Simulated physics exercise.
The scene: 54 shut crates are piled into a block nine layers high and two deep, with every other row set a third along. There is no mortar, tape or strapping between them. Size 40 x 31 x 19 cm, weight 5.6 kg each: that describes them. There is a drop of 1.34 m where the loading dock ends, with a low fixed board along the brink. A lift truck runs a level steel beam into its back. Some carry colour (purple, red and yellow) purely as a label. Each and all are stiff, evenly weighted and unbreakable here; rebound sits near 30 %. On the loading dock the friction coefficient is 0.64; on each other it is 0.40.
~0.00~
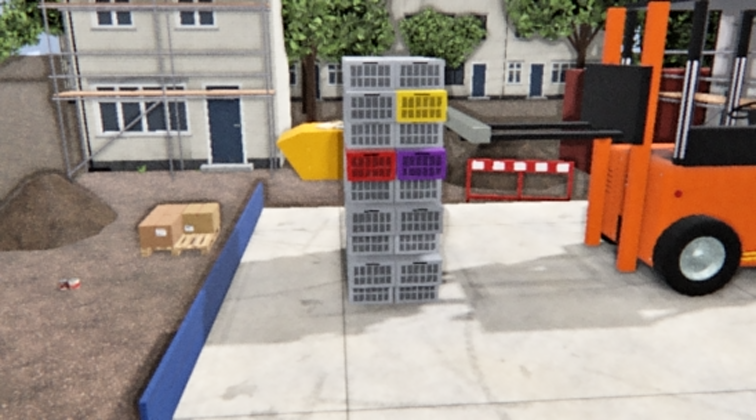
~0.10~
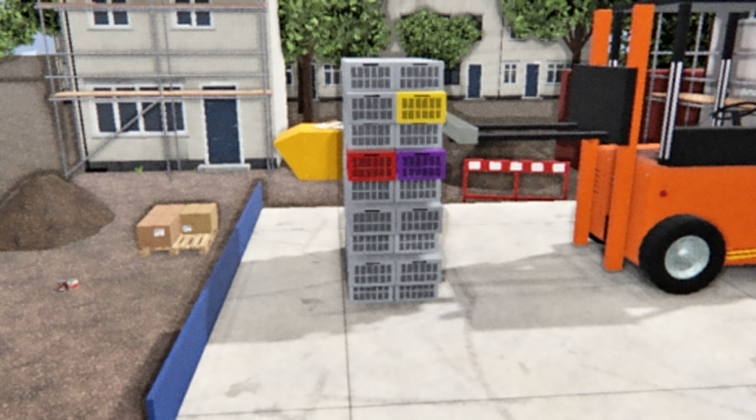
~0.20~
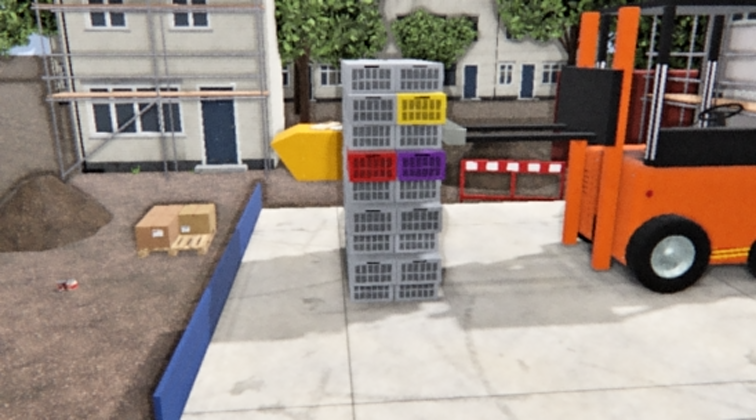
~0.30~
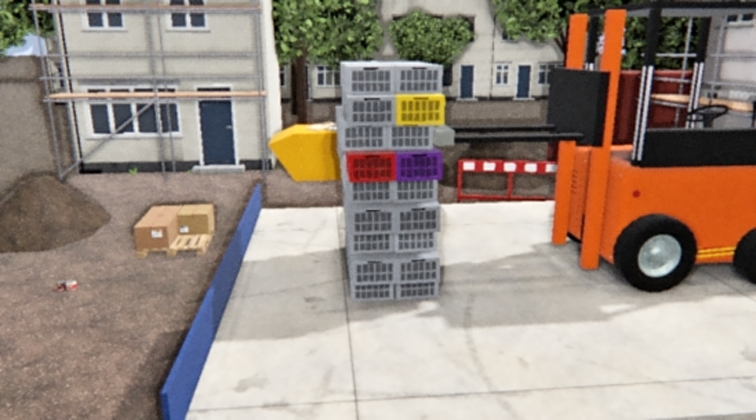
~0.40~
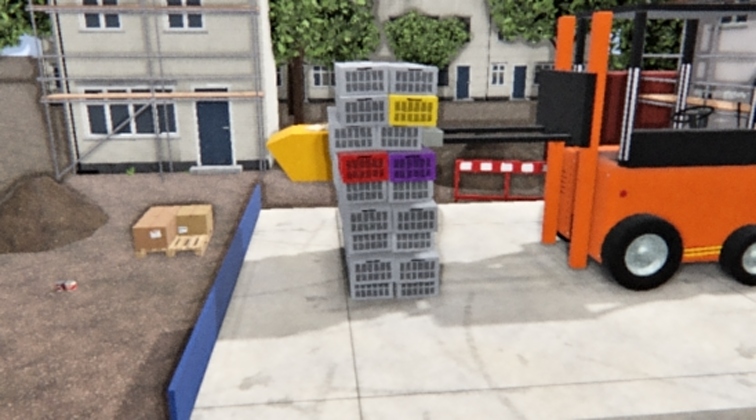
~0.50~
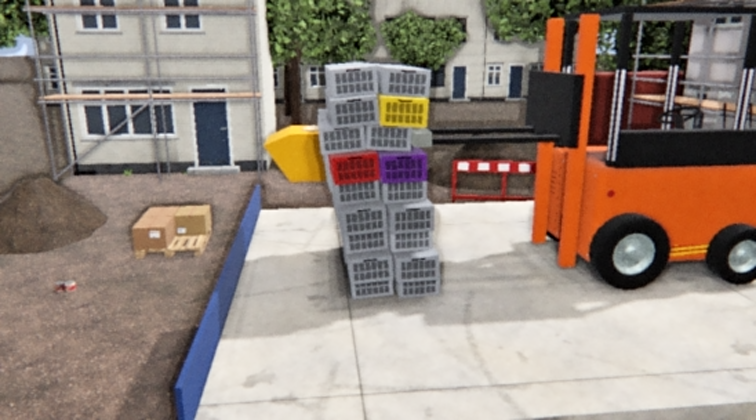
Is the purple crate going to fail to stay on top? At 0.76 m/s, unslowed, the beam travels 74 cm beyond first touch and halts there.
No, it ends up fine.
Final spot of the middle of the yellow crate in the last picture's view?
Near pixel (487, 320).
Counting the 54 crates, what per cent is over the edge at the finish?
Close to 35 per cent of them.
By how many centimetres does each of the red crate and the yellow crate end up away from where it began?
Result: Red at 290 cm, yellow at 150 cm.
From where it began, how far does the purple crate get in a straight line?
Some 130 centimetres.
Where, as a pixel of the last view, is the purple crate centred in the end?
It finishes near pixel (350, 328) of the last picture.
By 1.00 s, none of the 54 crates over the edge, 53 disturbed; purple crate tilted 20°, 9 cm lower; red crate tilted 27°, 9 cm lower.
By 1.68 s, 14 of the 54 crates over the edge; purple crate tilted 52°, 42 cm lower; red crate on its side.
When it is over (3.9 s), 19 of the 54 crates over the edge; purple crate upside down; red crate on its side; yellow crate on its side. In pixels of the last frame, middles, purple crate near (350, 328).
